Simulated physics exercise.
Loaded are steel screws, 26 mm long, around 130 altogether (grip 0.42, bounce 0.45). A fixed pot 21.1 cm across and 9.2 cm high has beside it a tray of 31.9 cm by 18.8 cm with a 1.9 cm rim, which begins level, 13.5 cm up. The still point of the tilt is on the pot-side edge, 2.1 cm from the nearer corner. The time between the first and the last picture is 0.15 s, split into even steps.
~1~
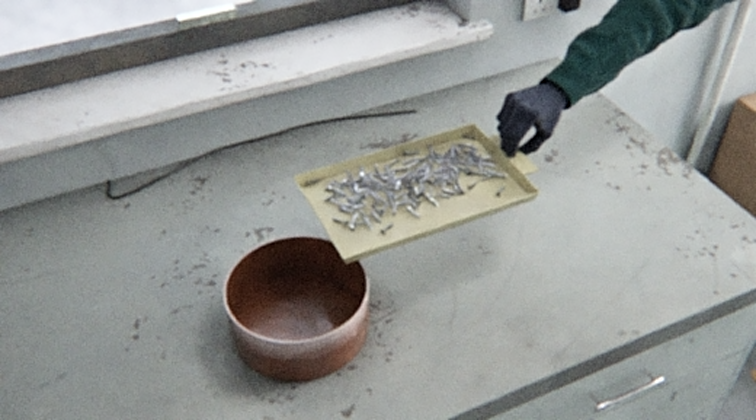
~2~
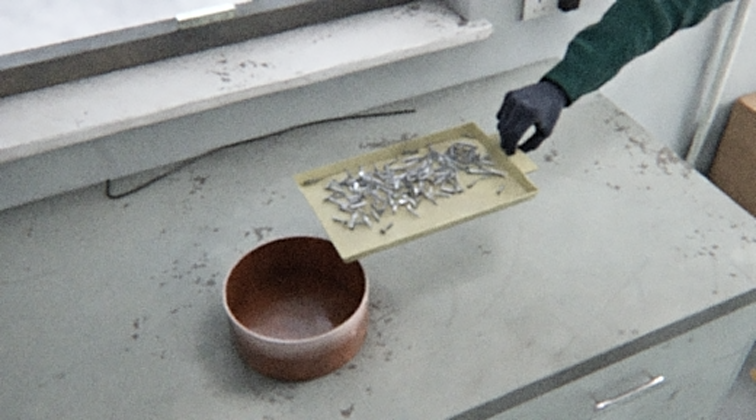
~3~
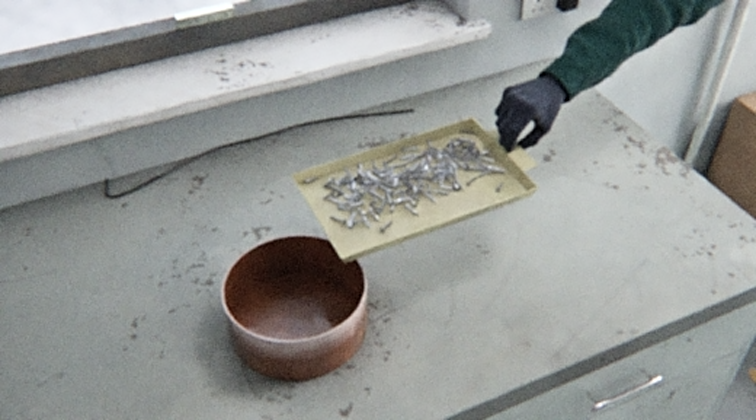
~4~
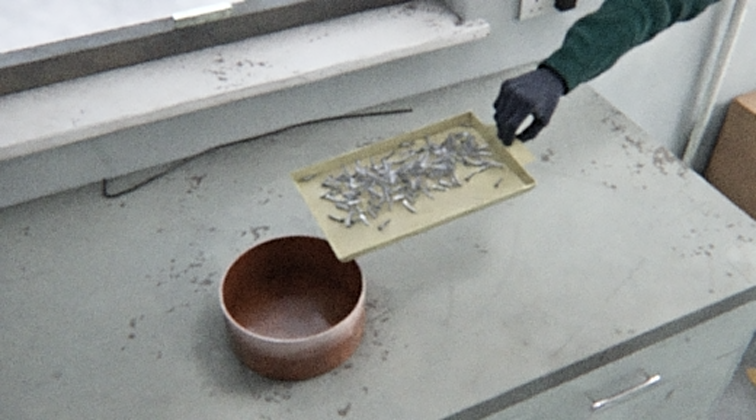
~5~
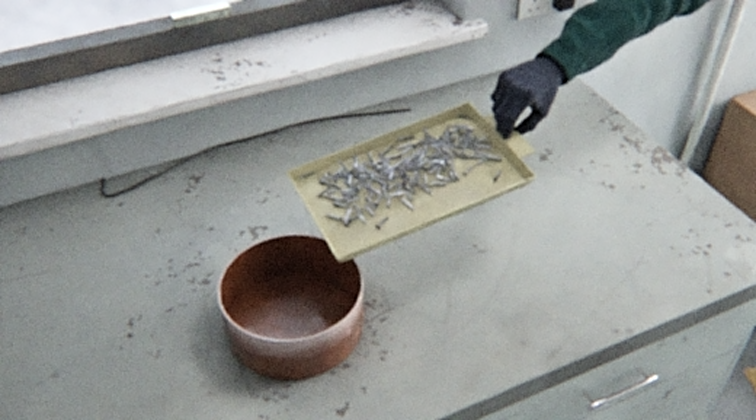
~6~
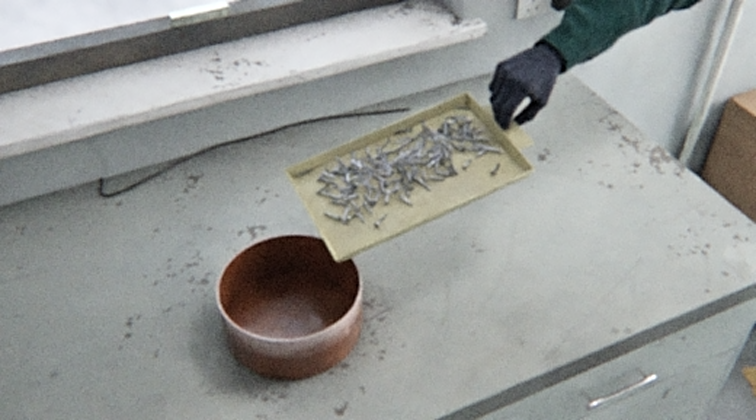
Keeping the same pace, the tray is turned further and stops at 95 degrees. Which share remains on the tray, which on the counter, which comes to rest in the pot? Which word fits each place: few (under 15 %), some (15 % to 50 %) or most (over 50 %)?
Left on the tray gets few; counter gets few; pot gets most.
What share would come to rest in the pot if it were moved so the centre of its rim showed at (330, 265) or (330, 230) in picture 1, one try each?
Roughly 90 per cent, then 5 per cent.
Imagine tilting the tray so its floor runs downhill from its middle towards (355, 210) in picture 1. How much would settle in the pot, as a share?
That comes to around 50 per cent.
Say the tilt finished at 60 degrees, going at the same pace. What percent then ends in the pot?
Around 85 in a hundred.
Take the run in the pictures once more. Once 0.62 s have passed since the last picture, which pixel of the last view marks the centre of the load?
The middle of the load should be at about (312, 284) by then.
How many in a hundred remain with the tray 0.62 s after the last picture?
Roughly 40 per cent.
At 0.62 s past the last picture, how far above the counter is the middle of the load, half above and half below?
Roughly 12 centimetres.
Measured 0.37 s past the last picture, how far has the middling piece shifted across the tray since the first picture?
By then it sits near 7 cm from where it began.
Then, 0.37 s after the last picture, tilt 51 degrees; the tray holds 100 %, the pot 0 %.
Then, 0.62 s after the last picture, tilt 79 degrees; the tray holds 40 %, the pot 40 %.
Then, 0.97 s after the last picture, tilt 95 degrees; the tray holds 0 %, the pot 100 %.
In the end, tray 0 %, counter 0 %, pot 100 %.
